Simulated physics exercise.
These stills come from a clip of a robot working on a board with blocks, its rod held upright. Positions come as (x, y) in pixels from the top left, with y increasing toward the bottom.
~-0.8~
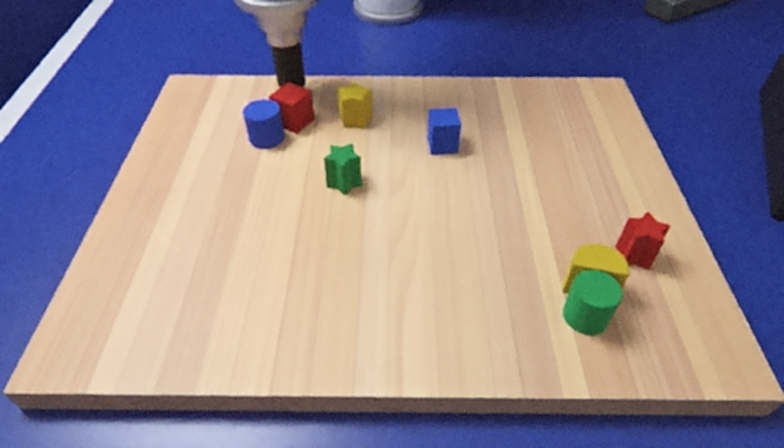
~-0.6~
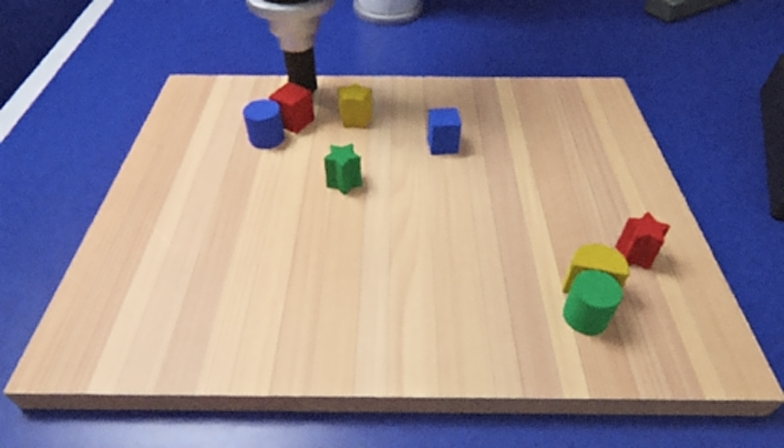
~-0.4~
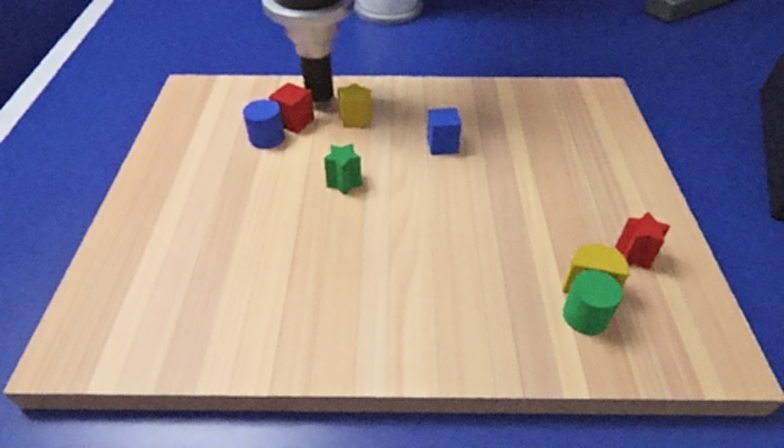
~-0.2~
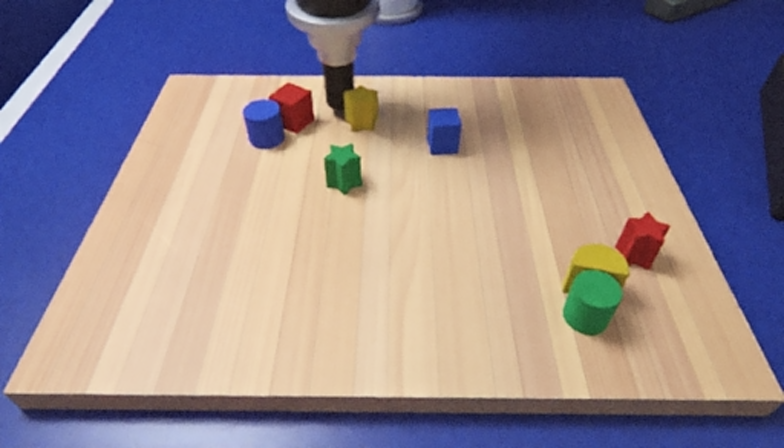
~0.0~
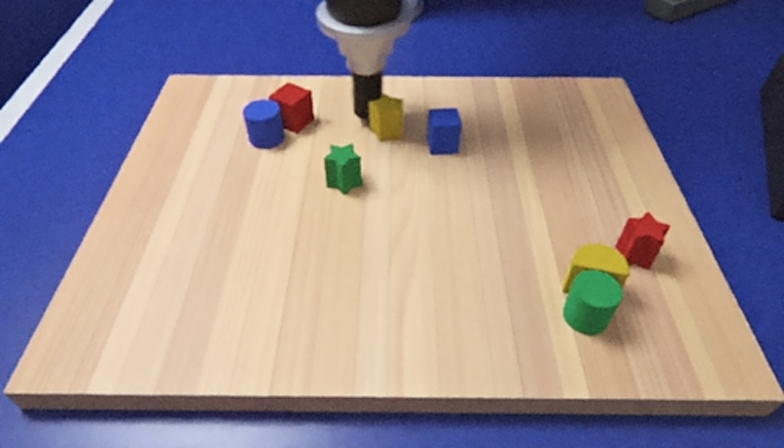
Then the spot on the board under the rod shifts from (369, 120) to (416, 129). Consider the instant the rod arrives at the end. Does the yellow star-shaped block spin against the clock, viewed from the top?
It seems not.
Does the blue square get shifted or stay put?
It shifts position.
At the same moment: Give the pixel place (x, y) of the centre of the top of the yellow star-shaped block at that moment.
At roughly (424, 117).
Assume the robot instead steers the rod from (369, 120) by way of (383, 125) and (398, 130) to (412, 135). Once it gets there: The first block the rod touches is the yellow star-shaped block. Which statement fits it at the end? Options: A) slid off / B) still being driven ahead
B: Still being driven ahead.
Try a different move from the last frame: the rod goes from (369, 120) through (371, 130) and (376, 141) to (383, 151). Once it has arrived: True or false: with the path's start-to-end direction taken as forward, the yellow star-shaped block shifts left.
This is true.
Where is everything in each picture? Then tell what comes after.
In the first picture, lower end of the rod (292, 83), tops of blocks, red square (290, 93), yellow star-shaped block (354, 91), blue square (445, 116).
In the second picture, rod (304, 88), blocks as before.
In the third picture, rod (320, 94), blocks as before.
In the fourth picture, rod (341, 102), yellow star-shaped block (361, 94).
In the fifth picture, rod (368, 111), red square (290, 93), yellow star-shaped block (388, 103), blue square (445, 116).
What follows on the original path. Halfway along, rod (393, 115); yellow star-shaped block (408, 110), turned 15° clockwise.
At the end, rod (417, 119); red square not moved; yellow star-shaped block (424, 117), turned 35° clockwise; blue square (458, 121).
